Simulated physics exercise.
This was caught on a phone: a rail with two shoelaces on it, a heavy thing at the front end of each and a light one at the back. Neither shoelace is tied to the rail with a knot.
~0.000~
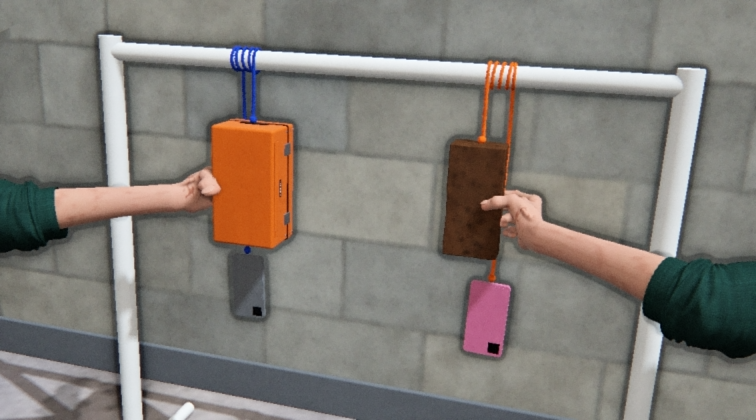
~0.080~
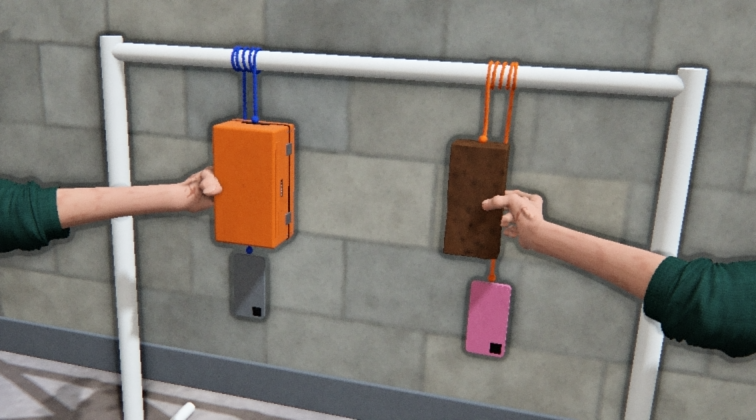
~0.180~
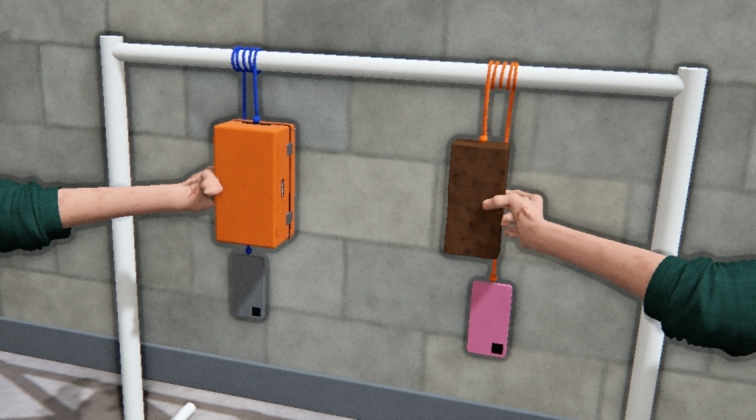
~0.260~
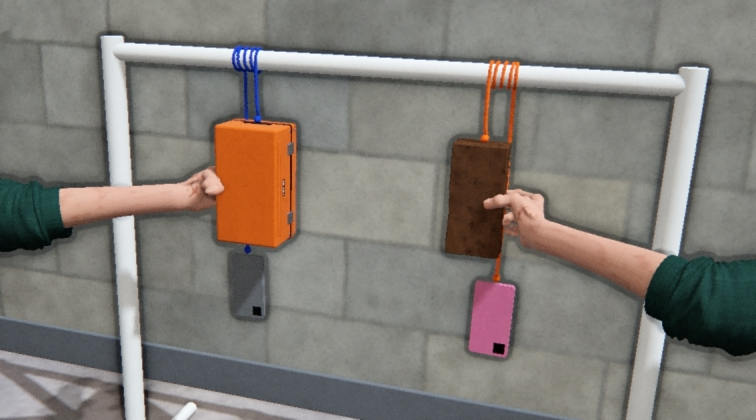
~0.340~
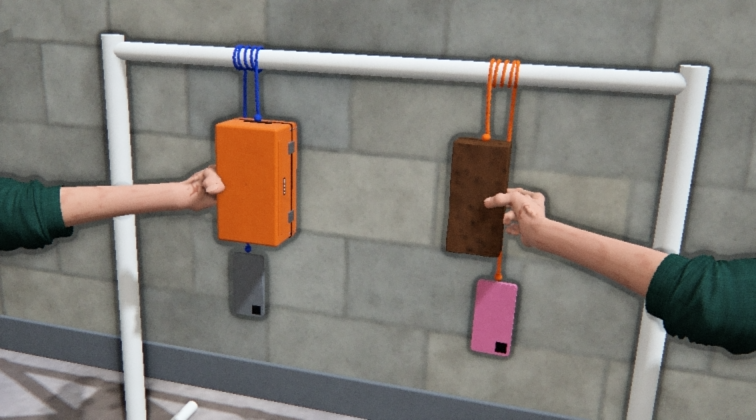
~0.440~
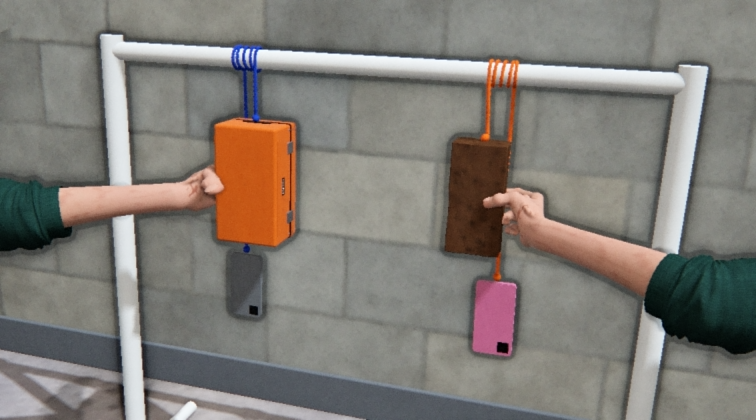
An orange case and a brown brick hung from a white rail on blue and orange shoelaces, each with a phone dangling below, and barely moved while a hand touched each one.
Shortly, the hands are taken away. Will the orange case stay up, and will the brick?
At the end, the orange case does not fall; the brick does not fall.
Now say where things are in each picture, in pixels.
The first picture shows orange case (253, 183); brick (476, 199); left phone (249, 286); right phone (487, 319).
The second picture shows orange case (255, 183); brick (477, 199).
The third picture shows orange case (256, 183); brick (477, 199).
The fourth picture shows orange case (257, 182); brick (478, 198).
The fifth picture shows orange case (258, 181); brick (479, 197).
The sixth picture shows orange case (257, 181); brick (478, 197); left shoelace wound several times round the rail; right shoelace wound several times round the rail.
After 0.68 s, orange case hanging near (256, 185); brick hanging near (479, 201).
After 1.30 s, orange case hanging near (255, 186); brick hanging near (480, 203).
At rest, orange case hanging near (255, 186); brick hanging near (481, 203). The orange case stays hanging and the brick is held.
